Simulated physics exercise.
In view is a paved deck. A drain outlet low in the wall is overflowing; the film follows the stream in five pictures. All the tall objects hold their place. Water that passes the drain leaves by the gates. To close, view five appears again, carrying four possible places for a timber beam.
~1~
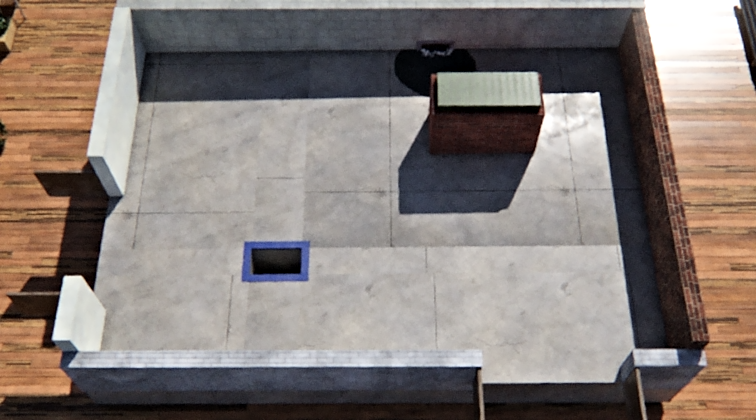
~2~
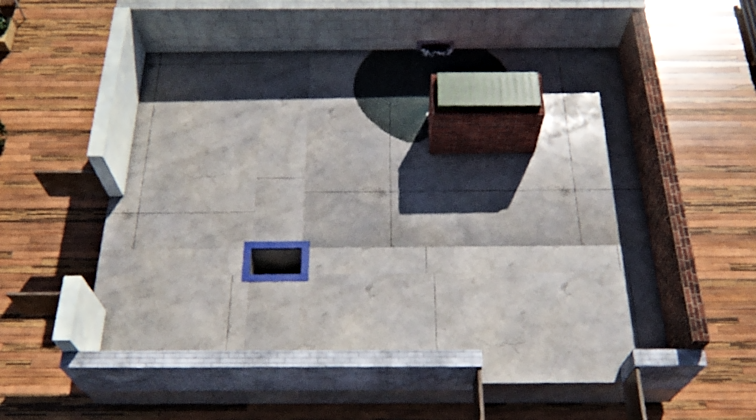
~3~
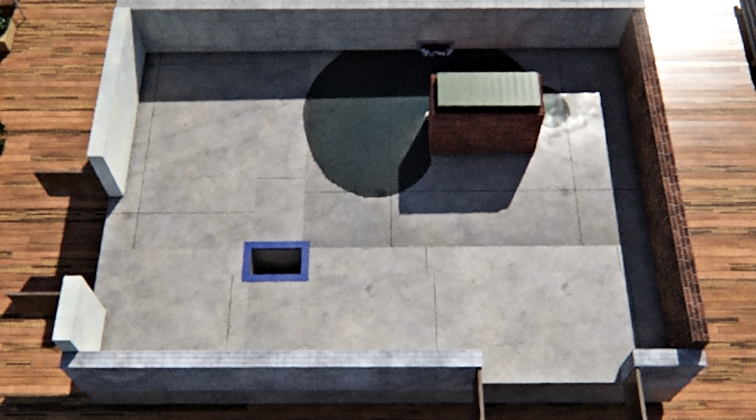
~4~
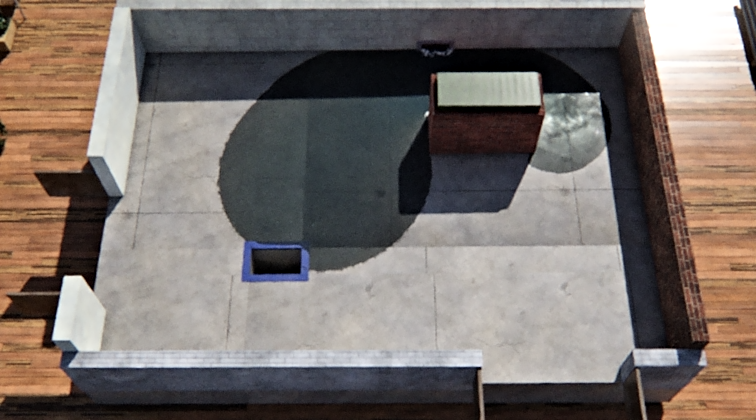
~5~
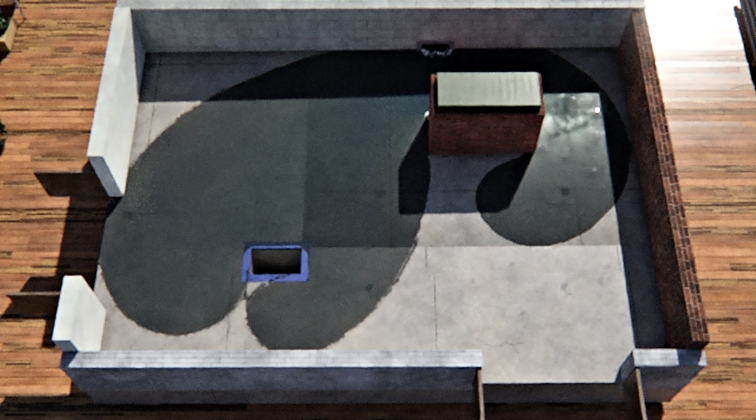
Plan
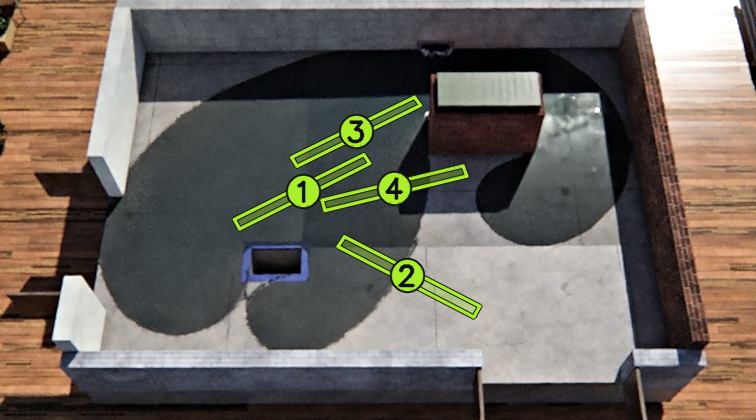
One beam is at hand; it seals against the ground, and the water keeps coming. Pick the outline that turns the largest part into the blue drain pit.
I would pick place 2.
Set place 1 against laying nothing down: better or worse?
Place 1 is worse.
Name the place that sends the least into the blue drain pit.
It is 1.
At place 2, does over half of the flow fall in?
No.
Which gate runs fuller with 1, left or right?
The left one.
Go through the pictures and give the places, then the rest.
Outfall at (435, 45); blue drain pit at (276, 261); open gate at (115, 251); open gate at (548, 367); front seen at (398, 63), 2 % of the ground wet; blue drain pit still dry, in the first picture.
Front seen at (406, 134), 8 % of the ground wet; blue drain pit still dry, in the second picture.
Front seen at (374, 193), 16 % of the ground wet; blue drain pit still dry, in the third picture.
Front seen at (236, 220), 31 % of the ground wet; blue drain pit still dry, in the fourth picture.
Front seen at (114, 287), 53 % of the ground wet; blue drain pit taking water, in the fifth picture.
On the marked copy, 1 from (236, 224) to (366, 159); 2 from (341, 241) to (476, 311); 3 from (294, 161) to (417, 101); 4 from (323, 205) to (464, 171).
If 1 is chosen, about 12 % of the stream goes into the blue drain pit, about 86 % out by the gates.
If 2 is chosen, about 29 % of the stream goes into the blue drain pit, about 69 % out by the gates.
If 3 is chosen, about 18 % of the stream goes into the blue drain pit, about 80 % out by the gates.
If 4 is chosen, about 15 % of the stream goes into the blue drain pit, about 83 % out by the gates.
